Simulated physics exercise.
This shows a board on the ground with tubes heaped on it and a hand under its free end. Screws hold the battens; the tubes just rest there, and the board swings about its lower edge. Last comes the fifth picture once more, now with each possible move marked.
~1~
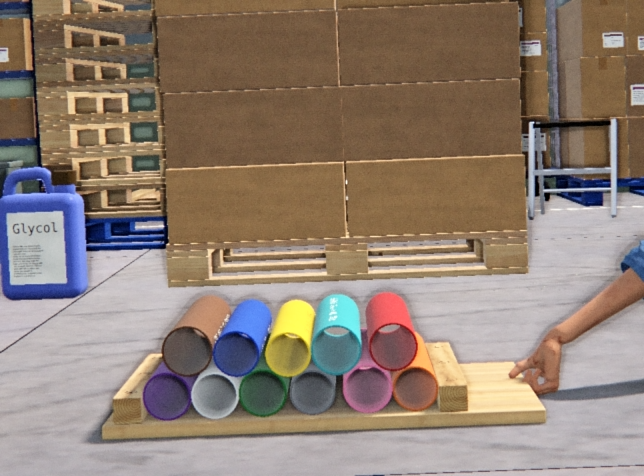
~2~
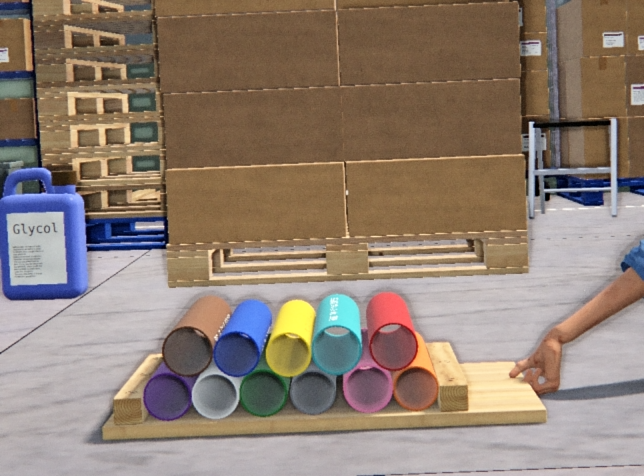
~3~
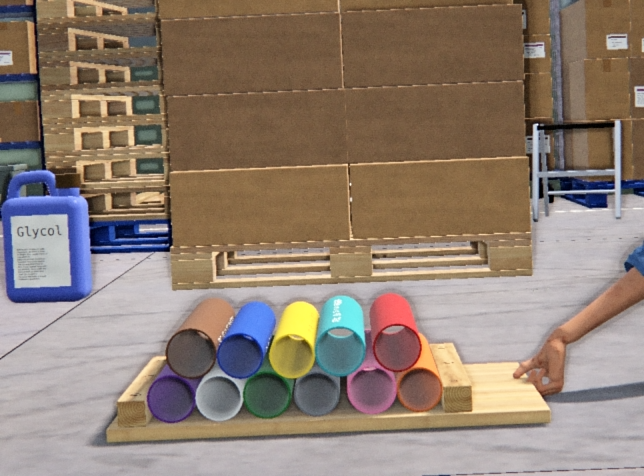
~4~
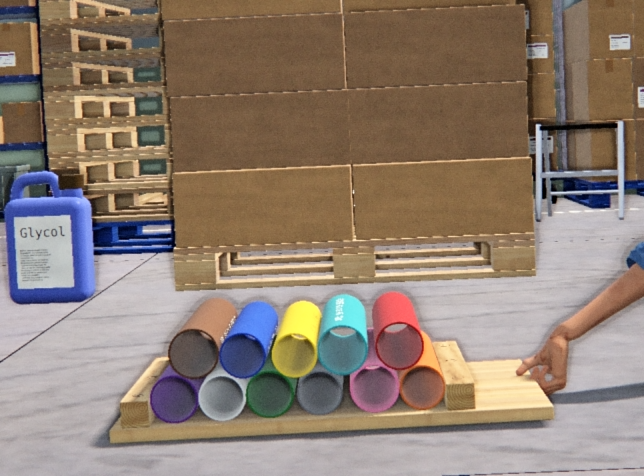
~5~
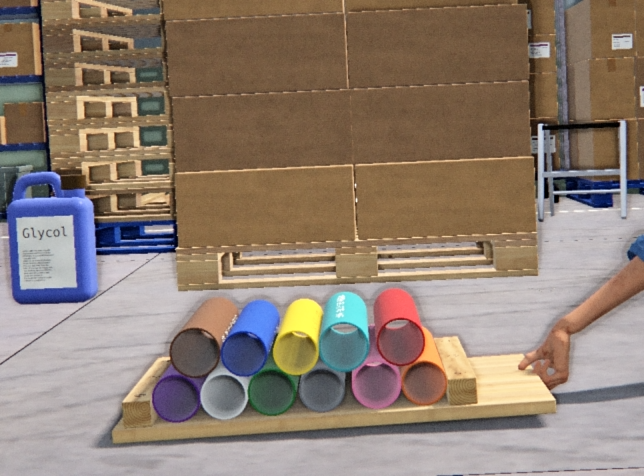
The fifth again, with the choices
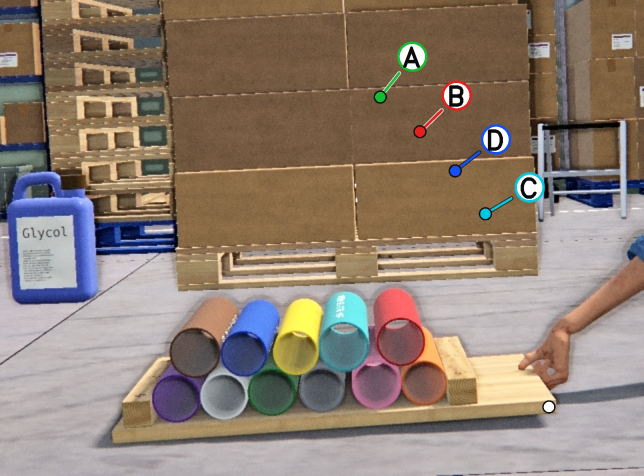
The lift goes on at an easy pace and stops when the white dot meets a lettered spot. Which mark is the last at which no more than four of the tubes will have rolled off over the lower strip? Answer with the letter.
No higher than C.
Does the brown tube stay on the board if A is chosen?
No.
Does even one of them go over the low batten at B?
Yes.
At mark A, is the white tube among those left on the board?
The white tube: Yes.
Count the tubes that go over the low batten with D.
At D the number is five.
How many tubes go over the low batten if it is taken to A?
The count is five.
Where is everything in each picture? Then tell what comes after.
Pink tube (368, 389); orange tube (415, 388); red tube (394, 347), in the first picture.
Red tube (394, 347); turquoise tube (336, 350), in the second picture.
Board (329, 387); pink tube (372, 389); orange tube (420, 389); white tube (219, 398), in the third picture.
Board (332, 386); purple tube (174, 399); white tube (222, 397), in the fourth picture.
Board (334, 383); purple tube (177, 398); white tube (224, 396), in the fifth picture.
On the marked copy, A at (380, 97); B at (420, 132); C at (485, 214); D at (455, 171); the white dot at (549, 407).
Taking C. A third of the way, board at 17°.
Two thirds of the way, board at 28°.
When it is over, board at 28°, four over the low batten (turquoise, yellow, blue, brown).
As for the rest, A five over the low batten; B five over the low batten; D five over the low batten.
